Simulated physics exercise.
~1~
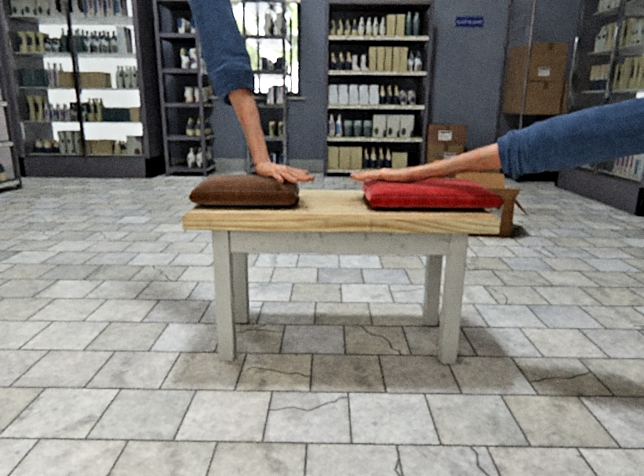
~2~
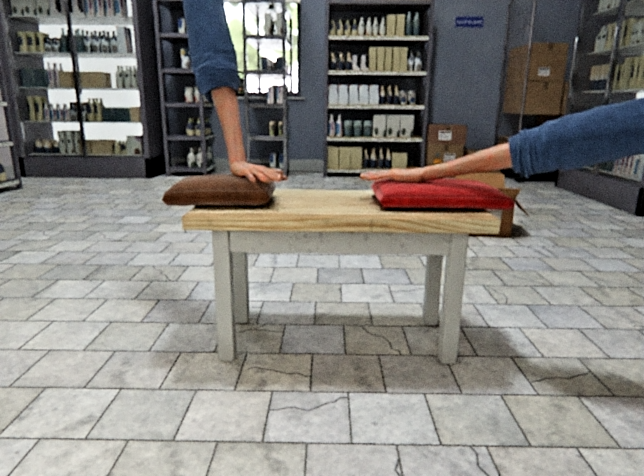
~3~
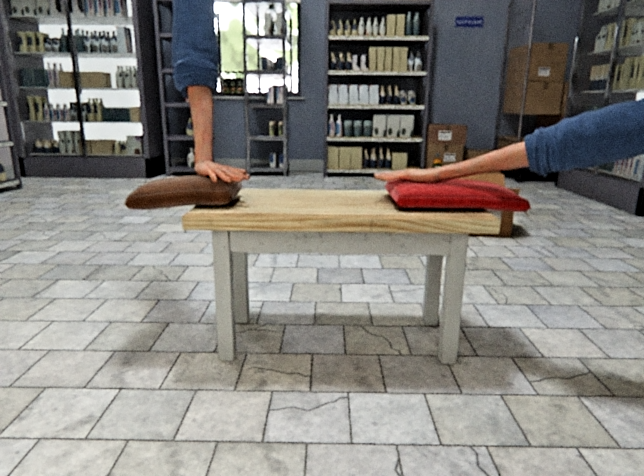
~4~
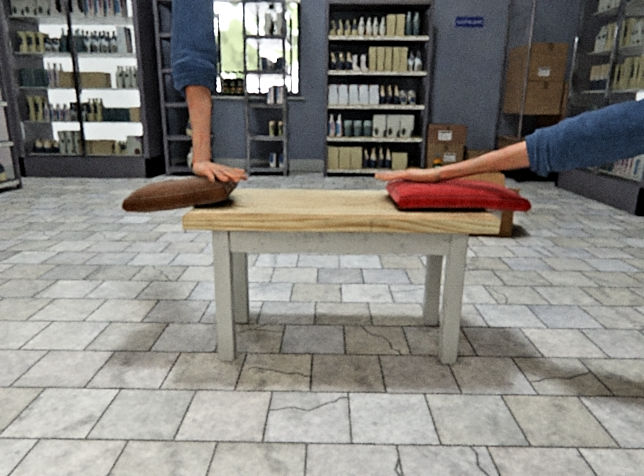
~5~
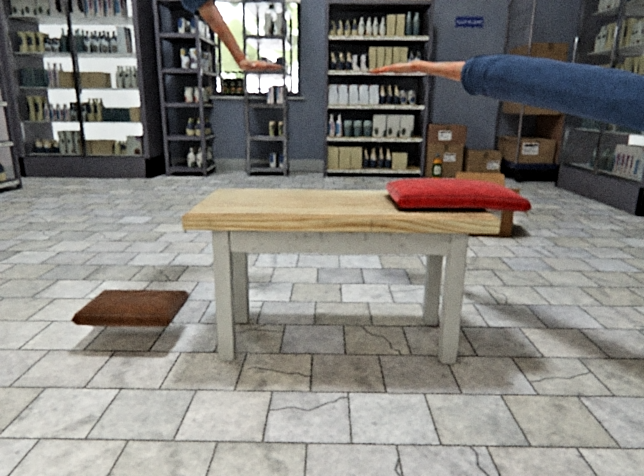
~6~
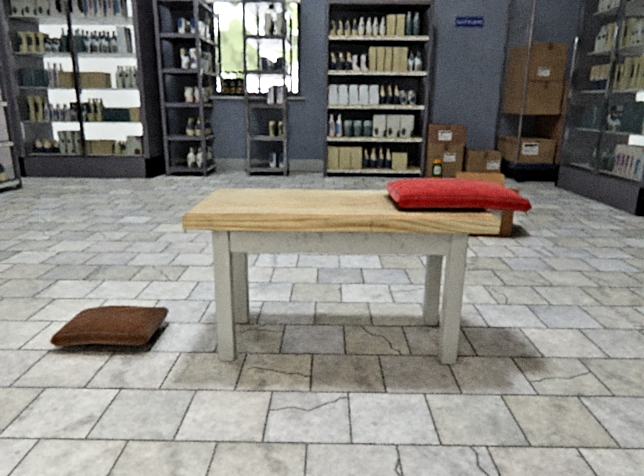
Two hands in blue sleeves rest on a brown rice sack at the left and a red folded blanket at the right, both on a pale wooden bench seen from the front in a tiled room lined with shelves of bottles and boxes. The hands slide the sack left and the blanket right, until each juts past its end of the bench. Then the hands let go and lift away. The brown sack drops off the left end and settles on the grey floor tiles, while the red blanket stays at rest on top.
